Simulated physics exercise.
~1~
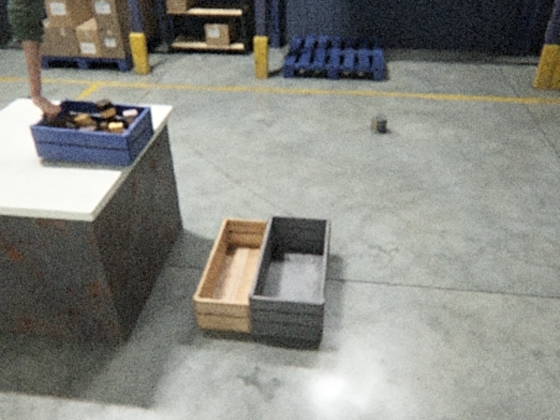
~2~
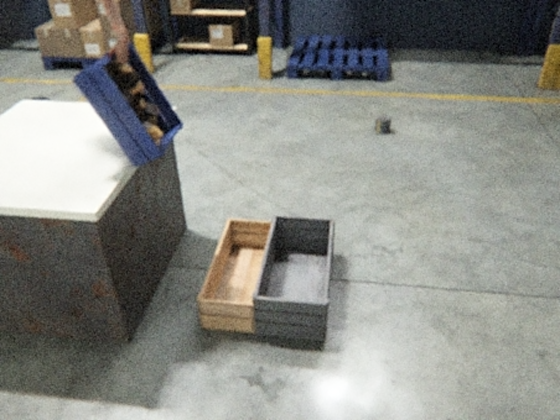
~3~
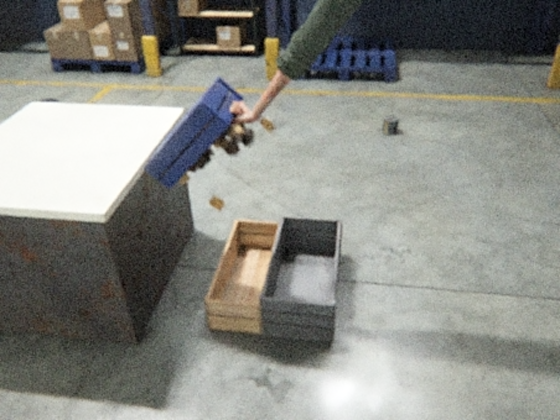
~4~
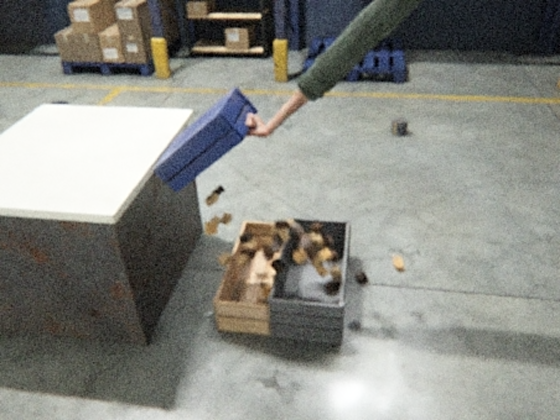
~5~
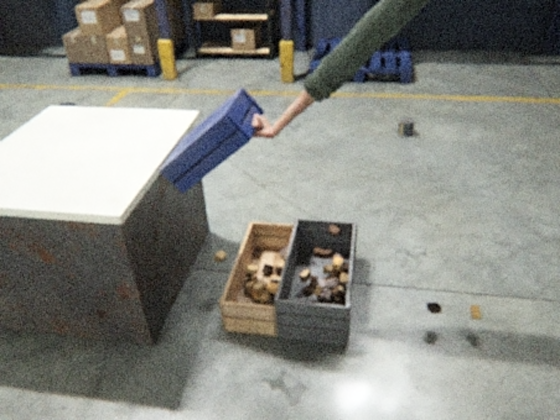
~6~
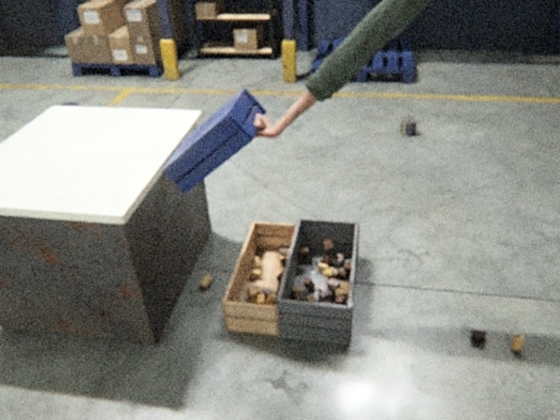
A blue box of wooden blocks is lifted and tipped by a hand over the end of a bench, spilling its load toward a wooden tote and a grey trough below. Most blocks settle in the two containers, more in the grey, while a few lie on the floor either side.
